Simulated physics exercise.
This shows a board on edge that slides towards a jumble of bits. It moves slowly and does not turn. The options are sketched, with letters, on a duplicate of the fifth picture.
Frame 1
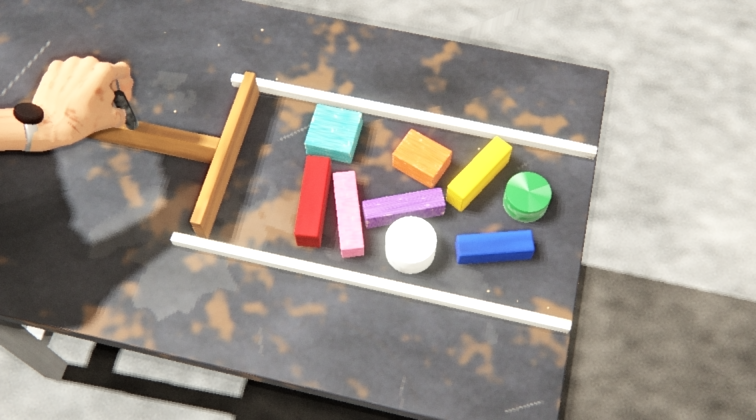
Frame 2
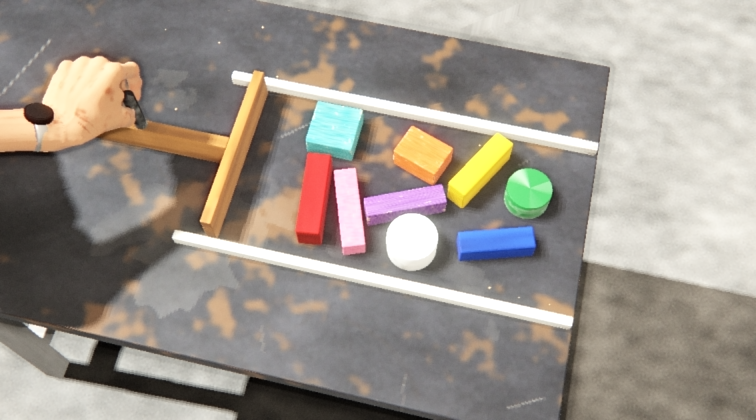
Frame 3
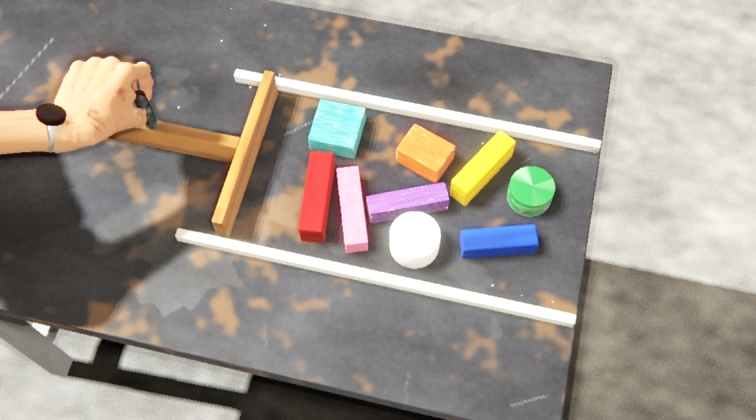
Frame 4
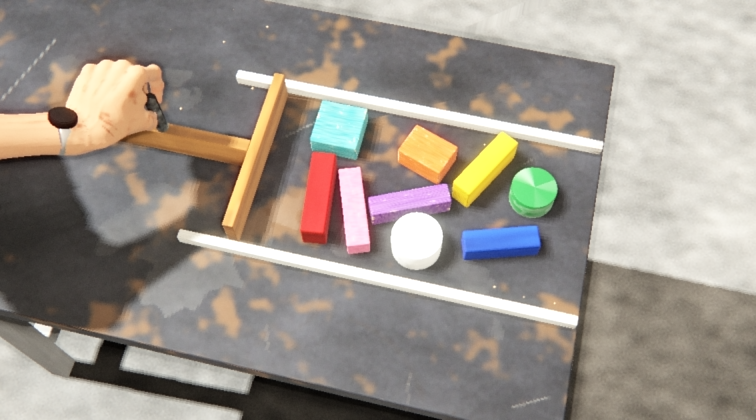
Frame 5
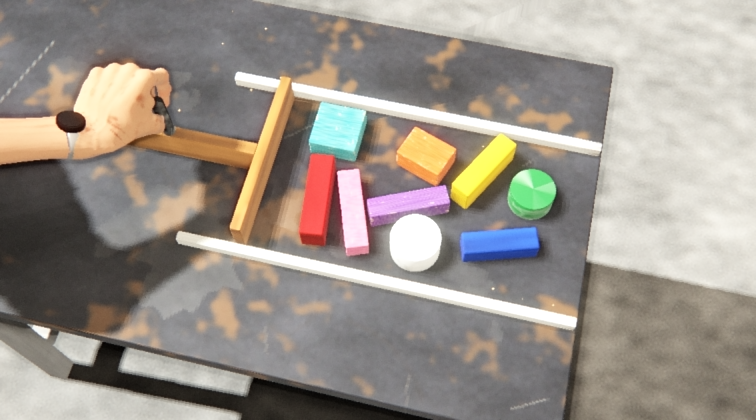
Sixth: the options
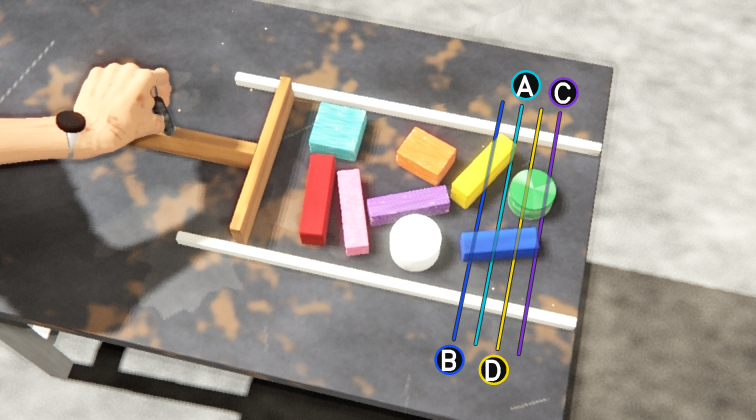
The clip opens on a dark, worn tabletop where a hand wearing a watch holds a wooden pusher between two white rails, left of a jumble of colourful blocks, a green tin and a white round piece. The hand slides the board slowly rightward, narrowing the gap to the blocks, which stay in place.
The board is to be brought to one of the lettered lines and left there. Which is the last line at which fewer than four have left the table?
Line A.
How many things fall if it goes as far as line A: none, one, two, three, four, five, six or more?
Three.
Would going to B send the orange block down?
No.
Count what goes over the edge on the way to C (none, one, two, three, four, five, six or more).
By then, six or more.
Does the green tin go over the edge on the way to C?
By then, yes.
On the marked copy, A at (500, 217); B at (480, 213); C at (541, 226); D at (521, 221).
Following A. Soon after the start, board (347, 167); yellow stick (496, 167); white tin (419, 249).
Later, board (432, 185); green tin (595, 197); yellow stick (557, 175).
In the end, board (500, 199); yellow stick over the edge; blue stick over the edge; three fallen.
As for the rest, B is within the limit but short; C drops six; D drops six.
